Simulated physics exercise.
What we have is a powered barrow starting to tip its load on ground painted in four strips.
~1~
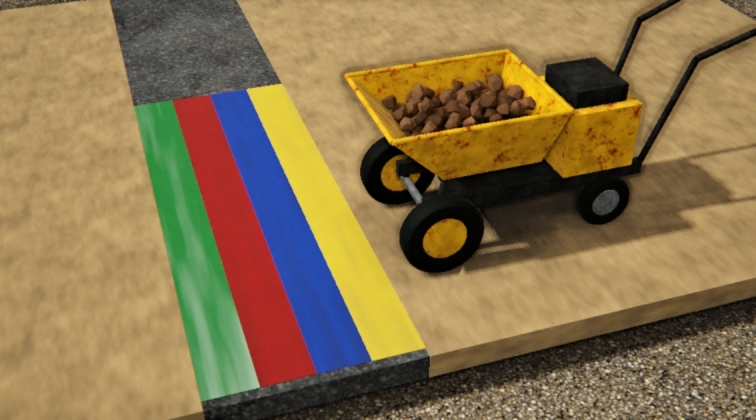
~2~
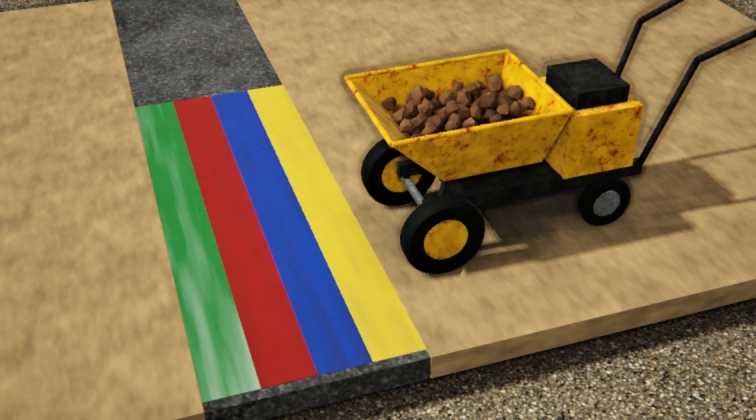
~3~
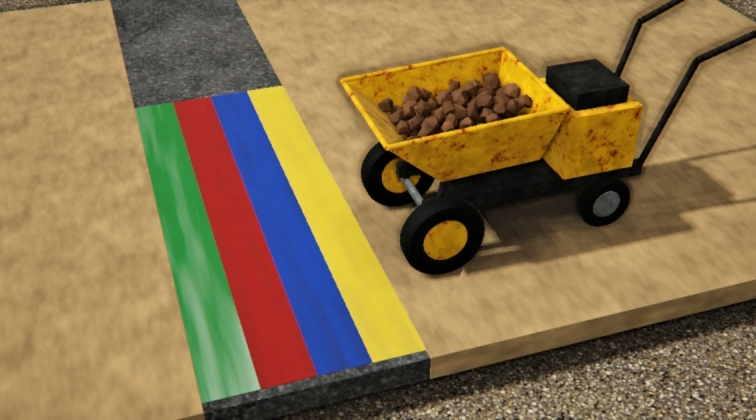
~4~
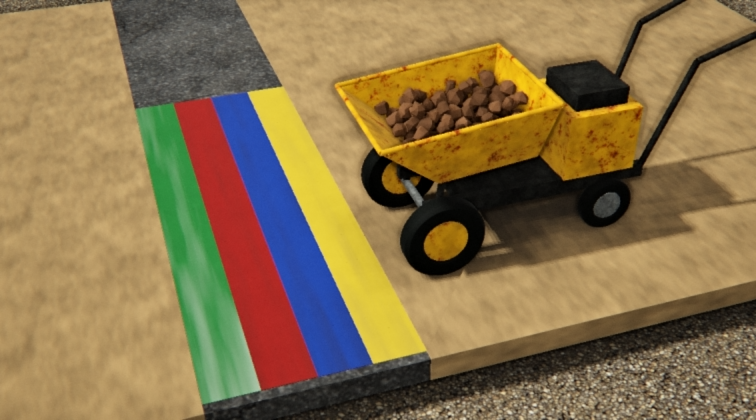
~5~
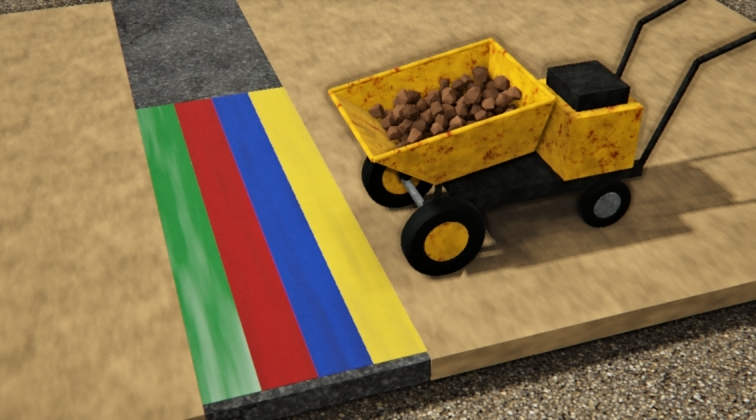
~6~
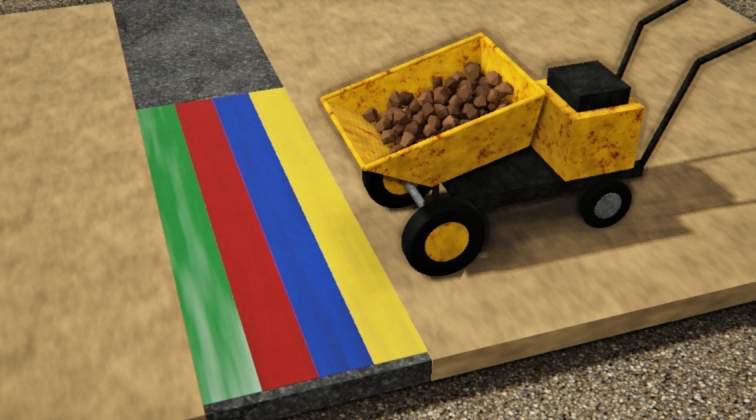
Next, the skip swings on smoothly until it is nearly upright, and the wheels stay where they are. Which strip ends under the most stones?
The red one gets the largest share.
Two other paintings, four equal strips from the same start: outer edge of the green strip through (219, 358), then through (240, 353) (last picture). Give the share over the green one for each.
First some 20, then 30 per cent.
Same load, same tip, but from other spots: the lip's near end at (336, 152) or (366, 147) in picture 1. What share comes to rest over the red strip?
About 10 and 30 per cent.
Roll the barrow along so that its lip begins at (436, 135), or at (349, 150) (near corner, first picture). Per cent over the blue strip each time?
Roughly 40 per cent, and 0 per cent.
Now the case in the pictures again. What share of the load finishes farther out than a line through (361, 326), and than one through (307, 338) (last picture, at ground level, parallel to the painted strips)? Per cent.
First some 70, then 60 per cent.
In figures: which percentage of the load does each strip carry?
Yellow strip near 0; blue strip near 10; red strip near 30; green strip near 20.
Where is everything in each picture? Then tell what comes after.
In the first frame, lip of the skip near (393, 143), level; top of the load near (476, 112), clay clods; yellow strip near (378, 313); blue strip near (327, 324); red strip near (274, 336); green strip near (219, 349).
In the second frame, lip of the skip near (392, 145), level; top of the load near (477, 108).
In the third frame, lip of the skip near (387, 148), tipped barely; top of the load near (474, 107).
In the fourth frame, lip of the skip near (381, 153), tipped a little; top of the load near (470, 106).
In the fifth frame, lip of the skip near (374, 160), tipped a little; top of the load near (475, 94).
In the sixth frame, lip of the skip near (365, 168), tipped clearly; top of the load near (483, 92); yellow strip near (380, 316); blue strip near (329, 328); red strip near (276, 340); green strip near (221, 352).
Shortly afterwards, skip tipped steeply; the whole lot in the skip.
Next, skip tipped right over; near half in the skip; a little over the blue strip; near a quarter over the red strip; only a few over the green strip.
Some moments later, skip tipped right over; near a third in the skip; a little over the blue strip; near a third over the red strip; near a quarter over the green strip; a little off the paint.
In the end, skip tipped right over; near a third in the skip; none at all over the yellow strip; a little over the blue strip; near a third over the red strip; near a quarter over the green strip; a little off the paint.
